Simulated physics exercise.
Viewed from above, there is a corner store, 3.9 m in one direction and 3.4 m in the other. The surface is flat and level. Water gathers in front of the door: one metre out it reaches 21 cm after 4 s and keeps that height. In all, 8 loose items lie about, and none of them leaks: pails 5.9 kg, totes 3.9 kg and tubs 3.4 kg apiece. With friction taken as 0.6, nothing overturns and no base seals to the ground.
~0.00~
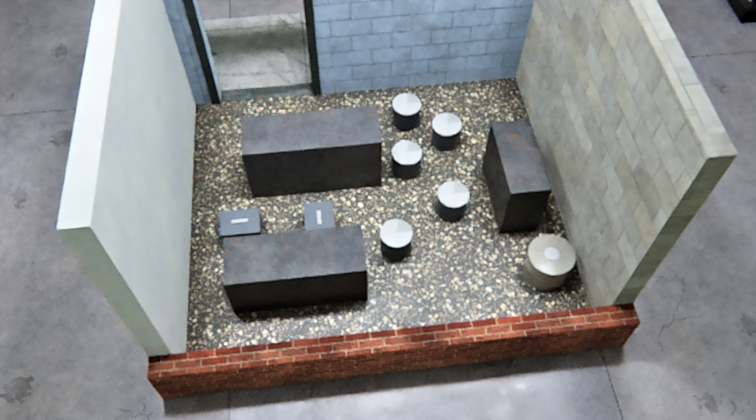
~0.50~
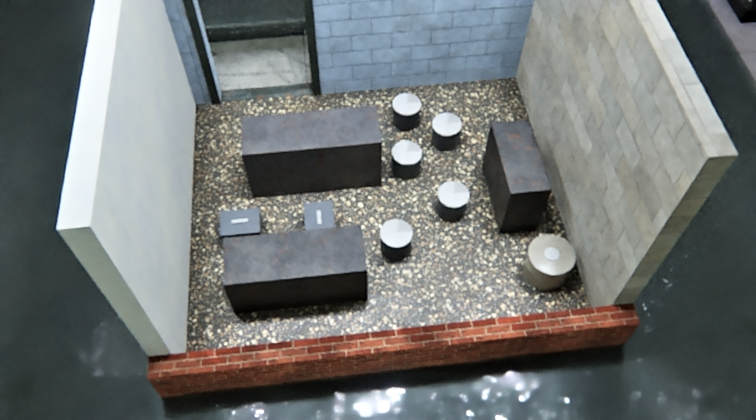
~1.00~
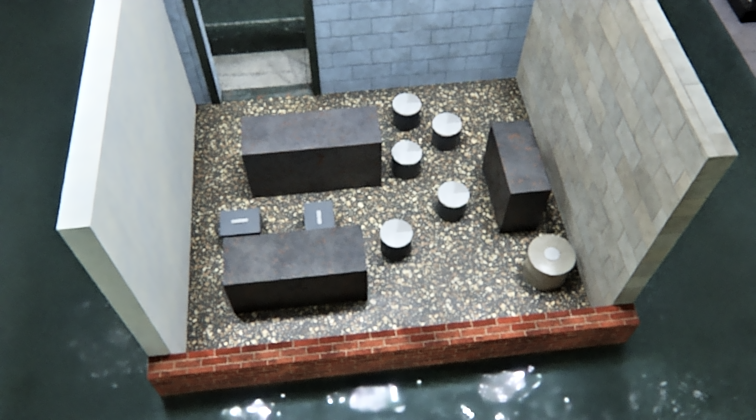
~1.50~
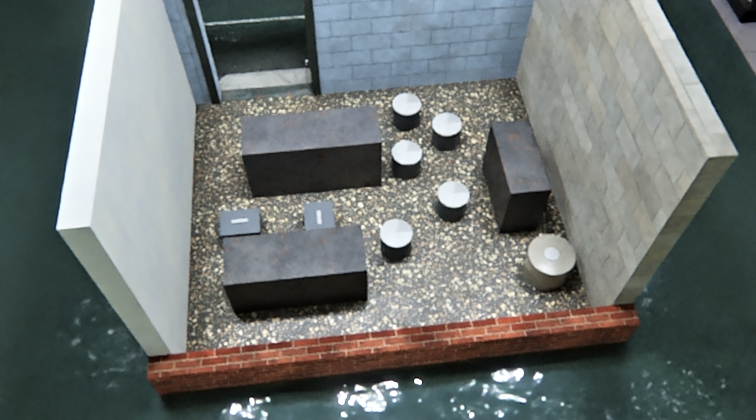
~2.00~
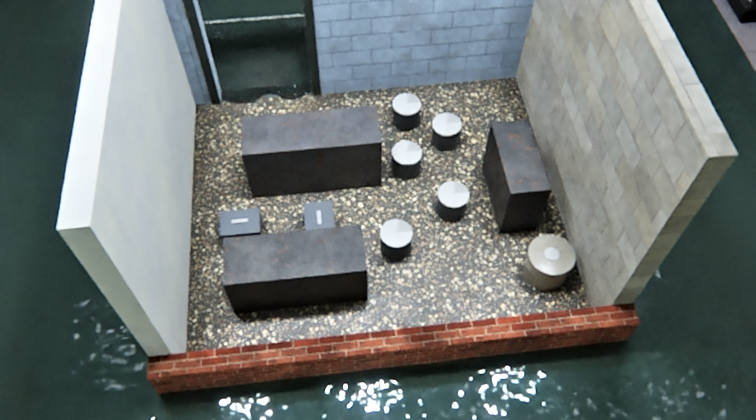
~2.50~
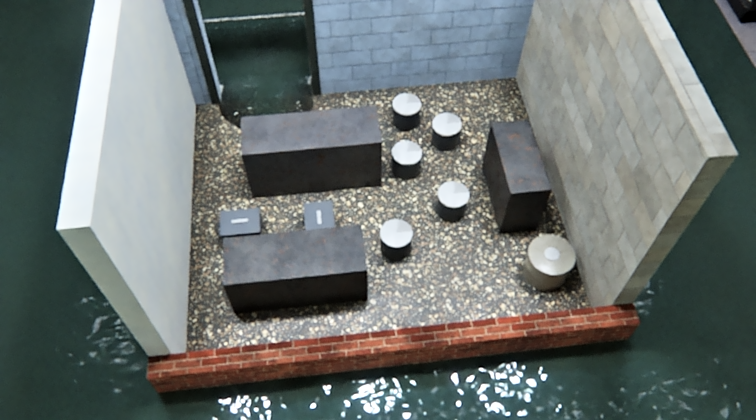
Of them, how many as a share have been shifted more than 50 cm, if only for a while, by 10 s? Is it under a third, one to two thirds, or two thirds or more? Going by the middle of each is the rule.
One third through two thirds.
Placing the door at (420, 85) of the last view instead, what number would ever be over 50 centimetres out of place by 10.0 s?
In that case the number is 5.
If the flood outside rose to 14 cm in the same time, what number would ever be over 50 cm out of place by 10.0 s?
Then the count would be 3.
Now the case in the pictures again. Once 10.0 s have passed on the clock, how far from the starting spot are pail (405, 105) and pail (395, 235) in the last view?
Respectively 120 and 0 cm.
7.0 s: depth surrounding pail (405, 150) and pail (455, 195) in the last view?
Depths: Near 2 cm, then near 2 cm.
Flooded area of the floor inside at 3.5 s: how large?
Wet: Near 2.0 m2.
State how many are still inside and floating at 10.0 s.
Count: 5.
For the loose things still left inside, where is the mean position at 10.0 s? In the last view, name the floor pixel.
Mean position: Approximately (446, 190).
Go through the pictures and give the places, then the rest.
In the first picture, a pail at (454, 194), on the bottom; a tote at (240, 222), on the bottom; water covers 0.0 m2; 0 of 8 have shifted.
In the second picture, a pail at (454, 194) rests on the ground; a tote at (240, 222) rests on the ground; 0.0 m2 under water; 0 of 8 have shifted.
In the third picture, a pail at (454, 194) rests on the ground; a tote at (240, 222) rests on the ground; water covers 0.0 m2; 0 of 8 have shifted.
In the fourth picture, a pail at (454, 194) rests on the ground; a tote at (240, 222) rests on the ground; water covers 0.0 m2; 0 of 8 have shifted.
In the fifth picture, a pail at (454, 194), on the bottom; a tote at (240, 222) rests on the ground; 0.0 m2 under water; 0 of 8 have shifted.
In the sixth picture, a pail at (454, 194) rests on the ground; a tote at (240, 222), on the bottom; water covers 0.4 m2; 0 of 8 have shifted.
After 3.5 s 0 of 8 are over 50 cm from their spots; 0 afloat.
After 4.5 s 0 of 8 are over 50 cm from their spots; 0 afloat.
After 7.0 s 3 of 8 are over 50 cm from their spots; 3 afloat.
After 10.0 s 5 of 8 are over 50 cm from their spots, and 5 have been at some point; 5 afloat.
